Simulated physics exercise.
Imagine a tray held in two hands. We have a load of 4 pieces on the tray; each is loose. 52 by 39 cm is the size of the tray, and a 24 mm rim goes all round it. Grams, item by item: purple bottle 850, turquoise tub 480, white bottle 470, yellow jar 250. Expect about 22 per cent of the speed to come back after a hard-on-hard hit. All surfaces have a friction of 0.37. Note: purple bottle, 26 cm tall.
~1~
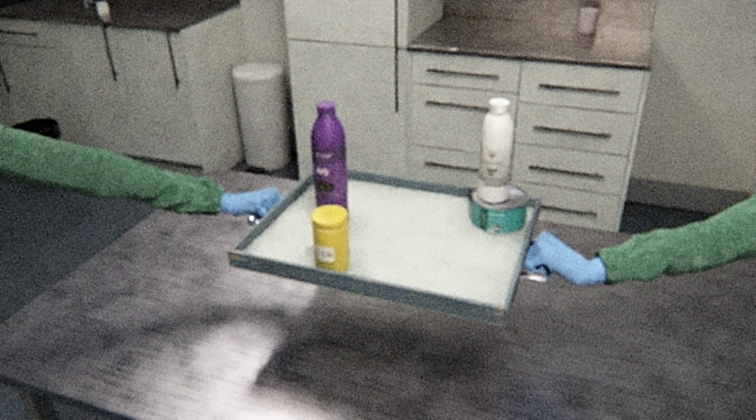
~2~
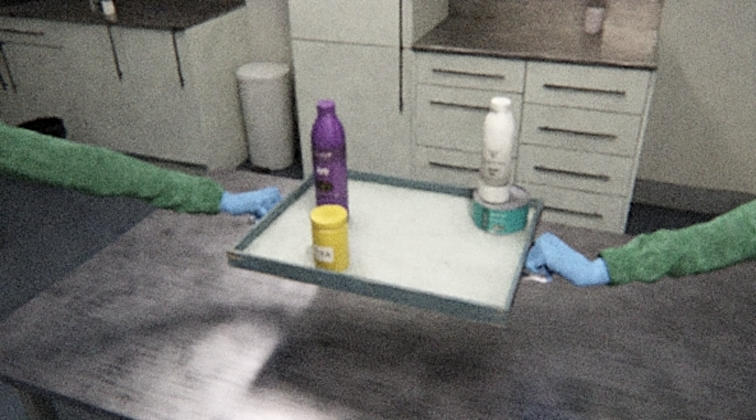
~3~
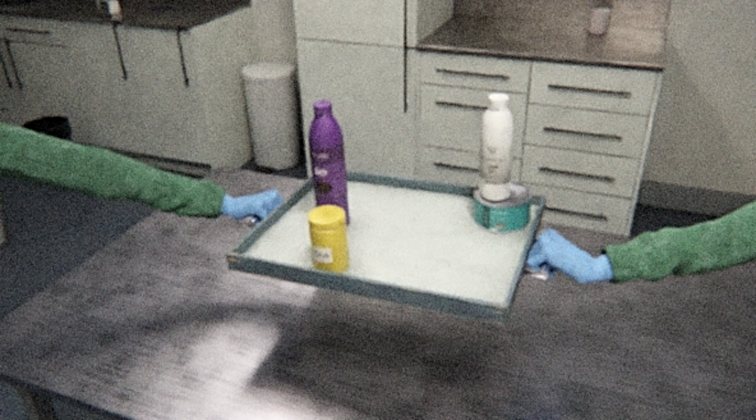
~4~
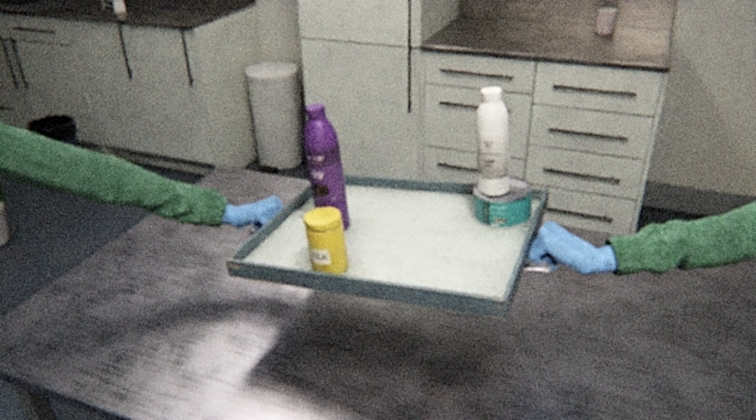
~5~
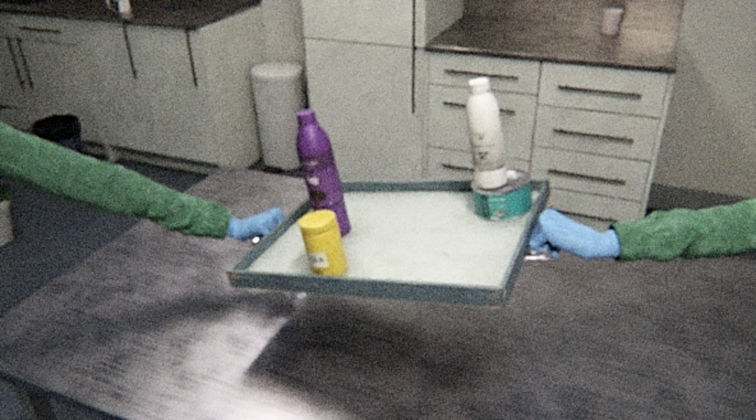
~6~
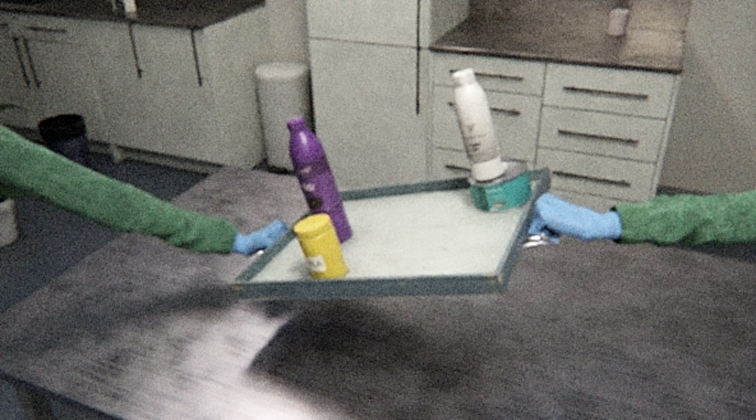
Two gloved hands hold a tray of containers level, then tilt its left side down.
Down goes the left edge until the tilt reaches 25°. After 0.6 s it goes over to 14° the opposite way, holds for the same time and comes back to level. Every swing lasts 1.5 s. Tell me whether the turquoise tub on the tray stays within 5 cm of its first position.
It goes beyond that distance.
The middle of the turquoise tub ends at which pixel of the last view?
It winds up close to (417, 196).
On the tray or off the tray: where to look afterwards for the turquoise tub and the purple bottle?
The turquoise tub stays within bounds; the purple bottle winds up out of bounds.
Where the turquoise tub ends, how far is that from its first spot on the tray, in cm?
19 cm.
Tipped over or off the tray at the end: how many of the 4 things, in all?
That gives 2.
Then, 0.50 s on from there, tray tilted 25°, left edge down; purple bottle now off the tray; white bottle on its side; yellow jar moved 3 cm.
Then, 0.70 s on from there, tray tilted 25°, left edge down; turquoise tub moved 3 cm near (479, 178); white bottle on its side; yellow jar moved 8 cm.
Then, 1.80 s on from there, tray tilted 13°, left edge down; turquoise tub moved 19 cm near (414, 195); white bottle on its side; yellow jar moved 15 cm.
Then, 2.60 s on from there, tray tilted 14°, right edge down; turquoise tub moved 19 cm near (421, 196); white bottle on its side; yellow jar moved 15 cm.
In the end, off the tray, purple bottle; toppled on the tray, white bottle; not toppled but over 5 cm from the start, turquoise tub and yellow jar. At the end, from the last picture's camera, turquoise tub near (418, 195).
